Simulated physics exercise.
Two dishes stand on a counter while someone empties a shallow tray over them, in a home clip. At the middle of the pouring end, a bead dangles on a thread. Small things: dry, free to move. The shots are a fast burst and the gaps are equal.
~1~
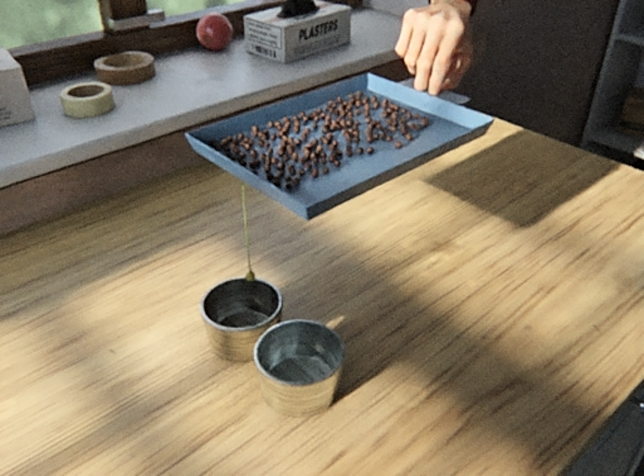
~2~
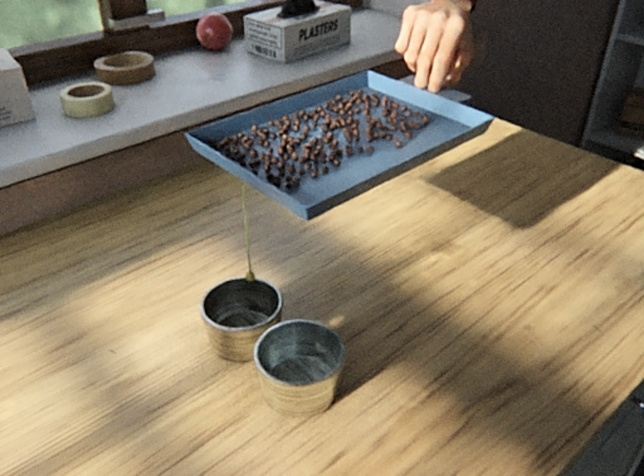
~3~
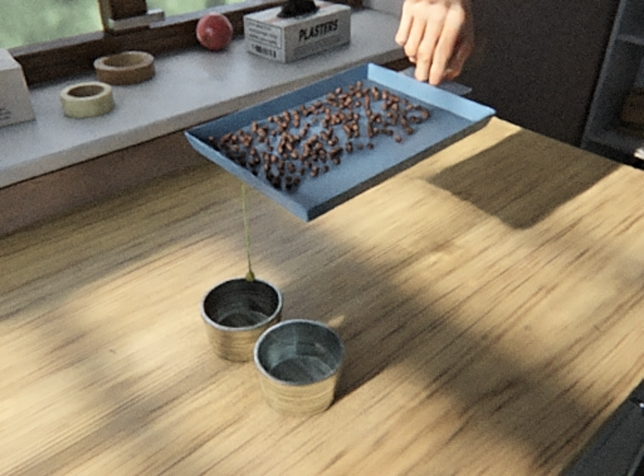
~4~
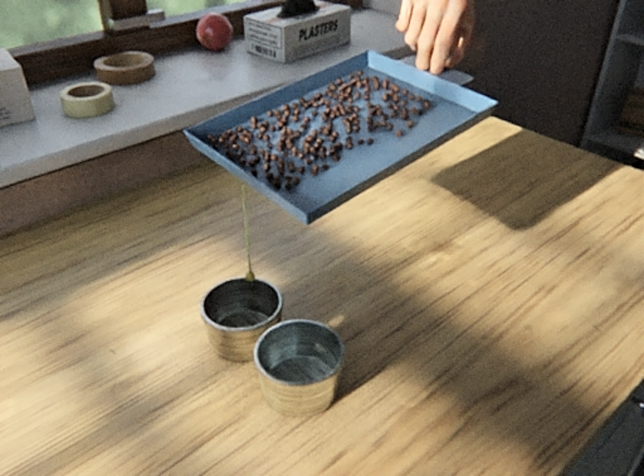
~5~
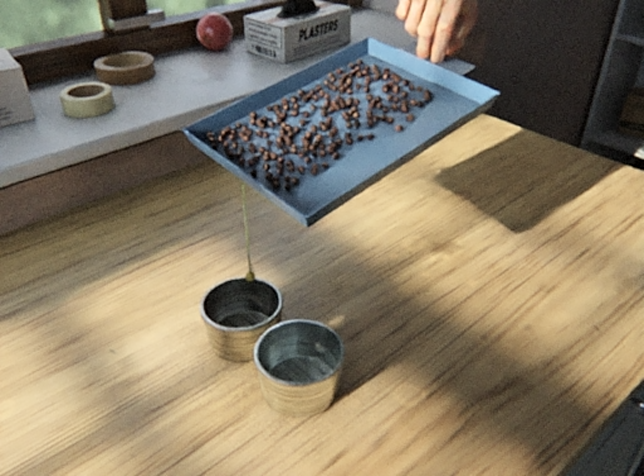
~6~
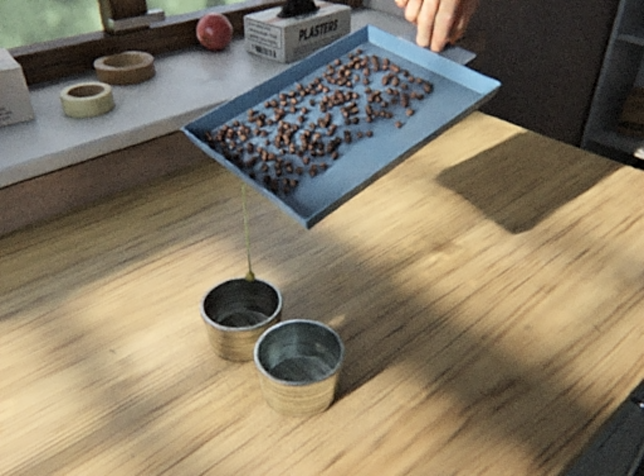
A sunlit wooden counter beside a windowsill is seen from above at an angle, with the camera holding still. A hand at the upper right grips a shallow blue tray of small brown berries, a bead hanging on a thread beneath its near end, above two grey metal cups. The tray's far side gradually rises as it tilts slightly toward its near right corner, while the cups stay put.
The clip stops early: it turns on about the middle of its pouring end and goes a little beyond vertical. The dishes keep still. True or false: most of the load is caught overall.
True.
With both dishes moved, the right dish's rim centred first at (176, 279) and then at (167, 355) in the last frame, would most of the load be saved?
In the first position a minority, in the second a minority.
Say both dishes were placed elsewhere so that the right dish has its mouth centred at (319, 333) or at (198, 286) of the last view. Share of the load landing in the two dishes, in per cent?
You'd get near 80 per cent and afterwards near 0 per cent.
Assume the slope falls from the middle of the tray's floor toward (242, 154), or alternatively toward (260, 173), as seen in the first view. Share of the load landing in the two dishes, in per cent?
Respectively 0 % and 30 %.
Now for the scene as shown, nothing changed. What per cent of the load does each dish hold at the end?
Per hundred pieces, the left dish ends with about 10 and the right dish with about 90.
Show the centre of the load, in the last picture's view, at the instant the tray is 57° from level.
Close to (291, 204).
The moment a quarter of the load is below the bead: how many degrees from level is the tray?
I'd say close to 85 degrees.
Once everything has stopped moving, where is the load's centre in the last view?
Once nothing moves, the middle sits near (298, 378).
Soon, tray tipped steeply; nearly all on the tray; a small part in the right dish; a stray few in the air.
A while on, tray tipped right over; a small part on the tray; about two thirds in the right dish; a small part in the left dish; a small part outside both; a small part in the air.
Towards the end, tray tipped past a quarter turn; most in the right dish; a small part in the left dish; a small part outside both.
Finally, tray tipped past a quarter turn; most in the right dish; a small part in the left dish; a small part outside both.
